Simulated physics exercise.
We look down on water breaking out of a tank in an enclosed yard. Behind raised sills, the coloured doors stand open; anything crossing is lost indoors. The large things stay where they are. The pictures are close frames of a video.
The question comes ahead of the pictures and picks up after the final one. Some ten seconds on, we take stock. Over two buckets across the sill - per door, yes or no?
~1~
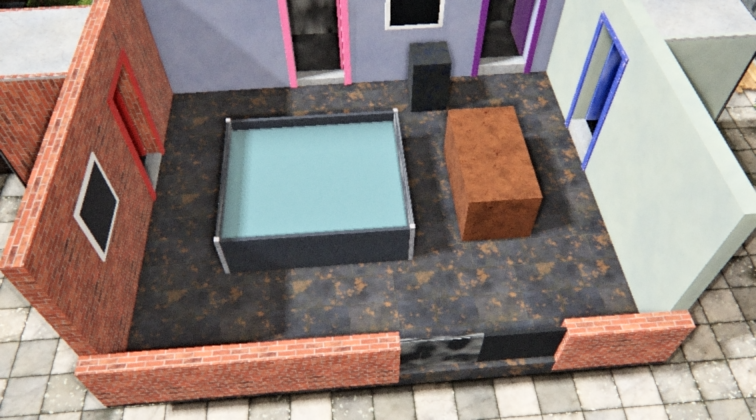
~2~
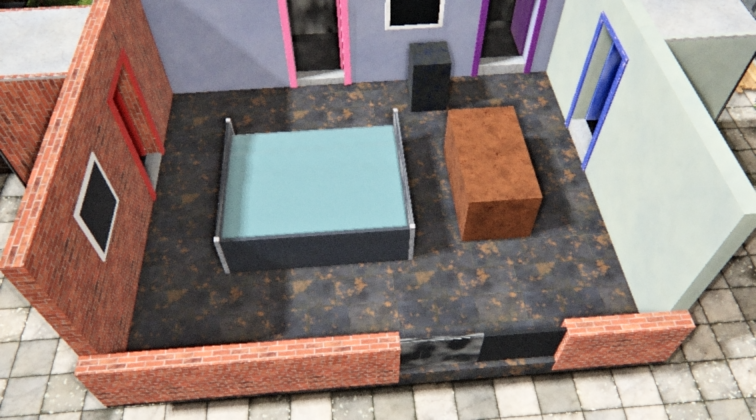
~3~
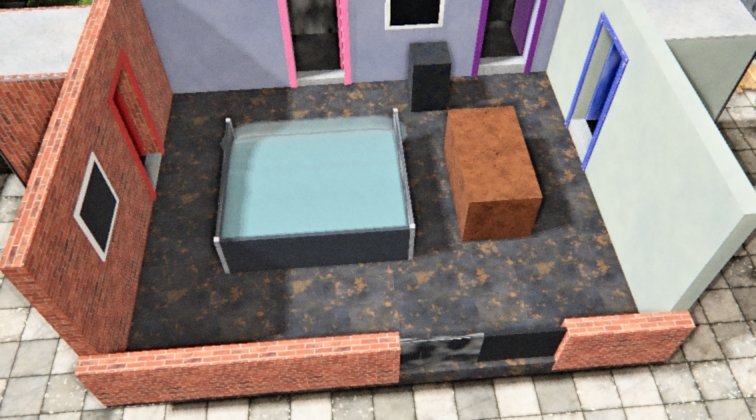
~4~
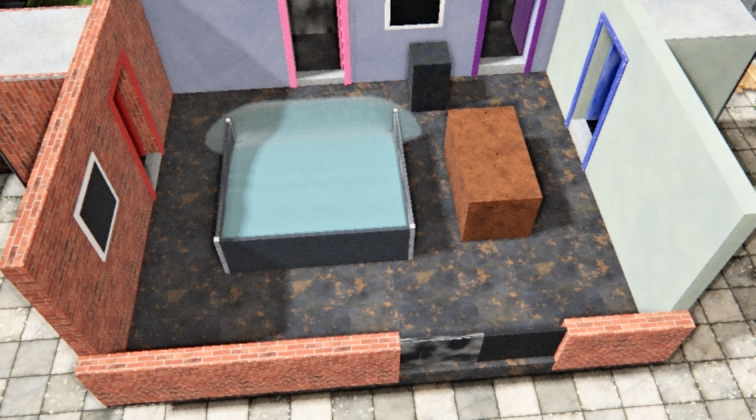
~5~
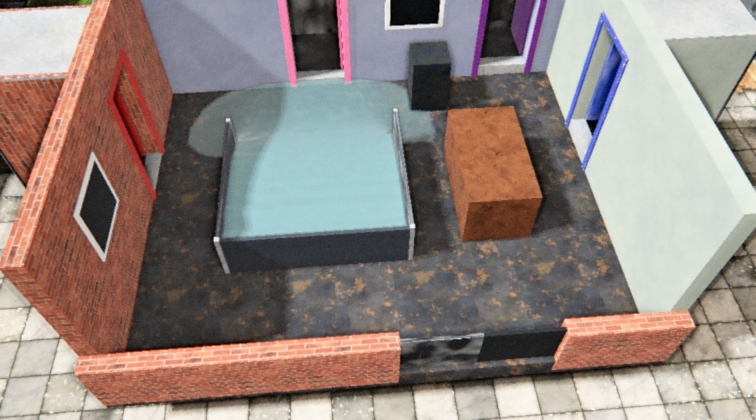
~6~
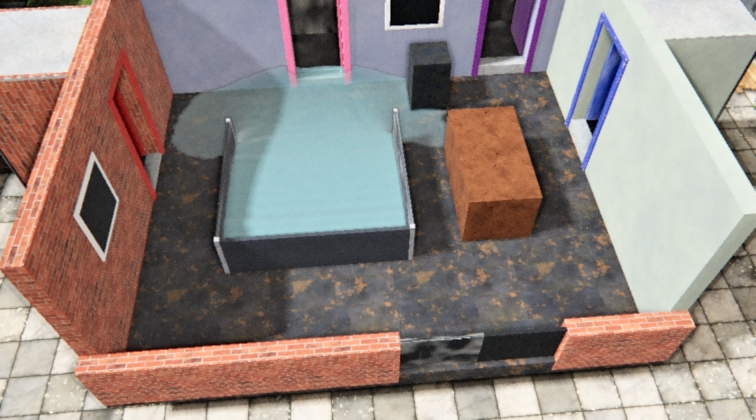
Purple door no, red door yes, blue door no, pink door yes.
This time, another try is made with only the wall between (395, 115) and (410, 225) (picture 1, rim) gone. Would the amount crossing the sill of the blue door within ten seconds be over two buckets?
Blue door: Under the line.
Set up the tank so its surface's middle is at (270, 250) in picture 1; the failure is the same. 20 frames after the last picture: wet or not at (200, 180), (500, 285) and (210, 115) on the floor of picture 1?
Readings in order: Flood; no flood; flood.
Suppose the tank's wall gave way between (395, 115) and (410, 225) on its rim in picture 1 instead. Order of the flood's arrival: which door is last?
My answer is the red door.
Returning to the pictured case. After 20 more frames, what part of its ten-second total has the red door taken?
Estimate: Some 15 per cent.
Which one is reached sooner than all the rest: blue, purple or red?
I choose the one in purple.
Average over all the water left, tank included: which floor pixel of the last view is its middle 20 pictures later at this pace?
That comes out near (315, 149).
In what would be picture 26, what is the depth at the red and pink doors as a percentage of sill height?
About 240 and 170 per cent.
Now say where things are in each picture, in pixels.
The open tank at (314, 174) is whole and still, in the first frame.
Water pours out on the open tank's far side and has run to a hidden place, in the second frame.
The front is at a hidden place, out from the gap on the open tank's far side, in the third frame.
The front is at (218, 127), out from the gap on the open tank's far side, in the fourth frame.
The front is at (211, 109), out from the gap on the open tank's far side, in the fifth frame.
The front is at (206, 92), out from the gap on the open tank's far side, in the sixth frame.
A moment on, water covers 25 % of the floor; the purple door not reached, the red door not reached, the blue door not reached, the pink door far over two buckets in.
Next, water covers 40 % of the floor; the purple door wet at the sill, nothing in, the red door wet at the sill, nothing in, the blue door not reached, the pink door far over two buckets in.
Then, water covers 65 % of the floor; the purple door wet at the sill, nothing in, the red door under two buckets in, the blue door wet at the sill, nothing in, the pink door far over two buckets in.
Later, water covers 95 % of the floor; the purple door wet at the sill, nothing in, the red door far over two buckets in, the blue door wet at the sill, nothing in, the pink door far over two buckets in.
In the end, water covers 100 % of the floor; the purple door wet at the sill, nothing in, the red door far over two buckets in, the blue door wet at the sill, nothing in, the pink door far over two buckets in.
